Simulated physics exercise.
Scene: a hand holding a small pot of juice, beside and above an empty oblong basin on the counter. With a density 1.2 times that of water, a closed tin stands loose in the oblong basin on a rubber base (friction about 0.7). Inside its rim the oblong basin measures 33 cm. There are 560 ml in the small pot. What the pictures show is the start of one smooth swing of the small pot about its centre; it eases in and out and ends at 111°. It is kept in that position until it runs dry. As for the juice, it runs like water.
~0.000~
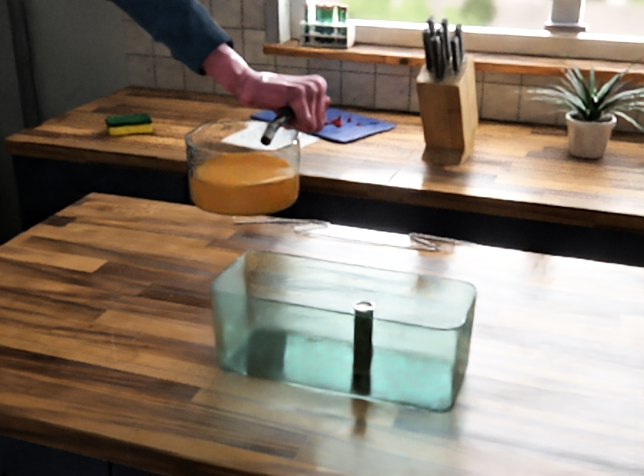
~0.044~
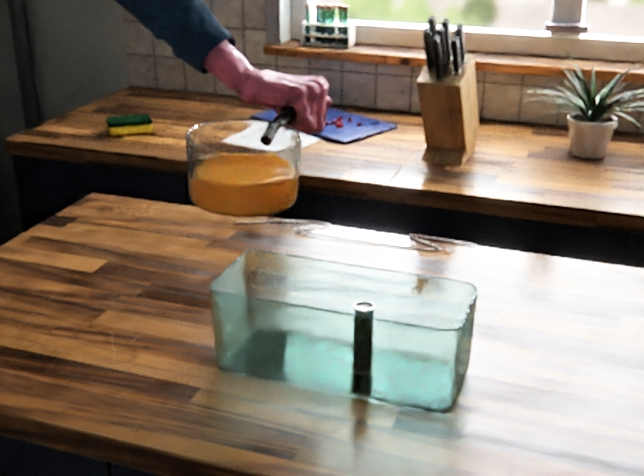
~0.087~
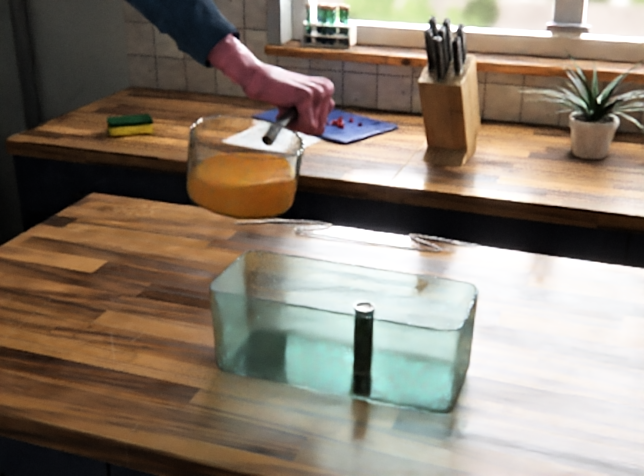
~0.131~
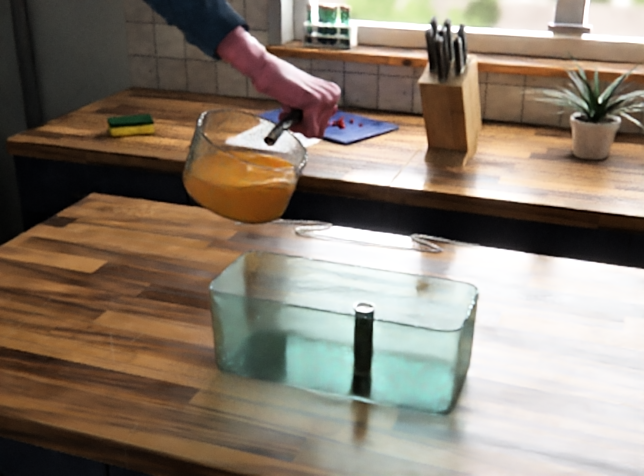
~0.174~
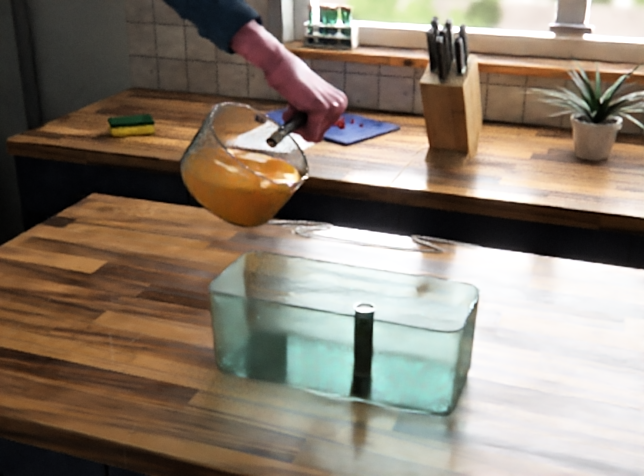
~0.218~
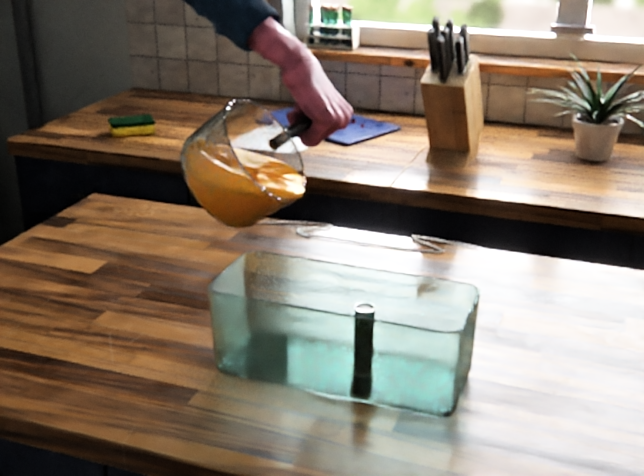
In a kitchen, a hand holds a small clear pot of orange juice beside and above an oblong glass basin with a dark upright tin inside, then smoothly tilts the pot further and further to the right.
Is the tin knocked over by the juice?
It holds.
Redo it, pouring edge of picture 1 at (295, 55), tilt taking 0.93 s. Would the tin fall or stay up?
It tumbles.
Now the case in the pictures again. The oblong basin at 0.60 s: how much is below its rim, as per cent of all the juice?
Some 88 percent of the total.
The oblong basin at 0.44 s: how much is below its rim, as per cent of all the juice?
I reckon close to 34 percent of it.
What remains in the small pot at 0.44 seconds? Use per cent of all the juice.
Some 22 % of it is still there.
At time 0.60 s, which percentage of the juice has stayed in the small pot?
Close to 5 percent of the whole amount.
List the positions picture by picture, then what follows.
In the first frame, it leans 0°; its right rim is at (295, 143); the juice meets the walls at (200, 163) and (295, 174); the oblong basin's rim runs from (228, 269) to (469, 308); the tin's top is at (364, 308).
In the second frame, it leans 3°; its right rim is at (297, 146); the juice meets the walls at (199, 163) and (295, 174).
In the third frame, it leans 10°; its right rim is at (300, 153); the juice meets the walls at (198, 161) and (295, 175).
In the fourth frame, it leans 22°; its right rim is at (302, 166); the juice meets the walls at (196, 158) and (296, 177).
In the fifth frame, it leans 36°; its right rim is at (302, 181); the juice meets the walls at (193, 150) and (298, 180).
In the sixth frame, it leans 53°; its right rim is at (298, 197); the juice meets the walls at (197, 141) and (297, 185); 1 per cent is over the edge.
Then, 0.44 s in, the tilt is 111° and 22 per cent is still to pour; the tin stands where it began.
Then, 0.60 s in, the tilt is 111° and 5 per cent is still to pour; the tin stands where it began.
Then, 0.77 s in, the tilt is 111° and 0 per cent is still to pour; the tin stands where it began.
Then, 0.95 s in, the tilt is 111° and 0 per cent is still to pour; the tin stands where it began.
Finally, the tin stands where it began.
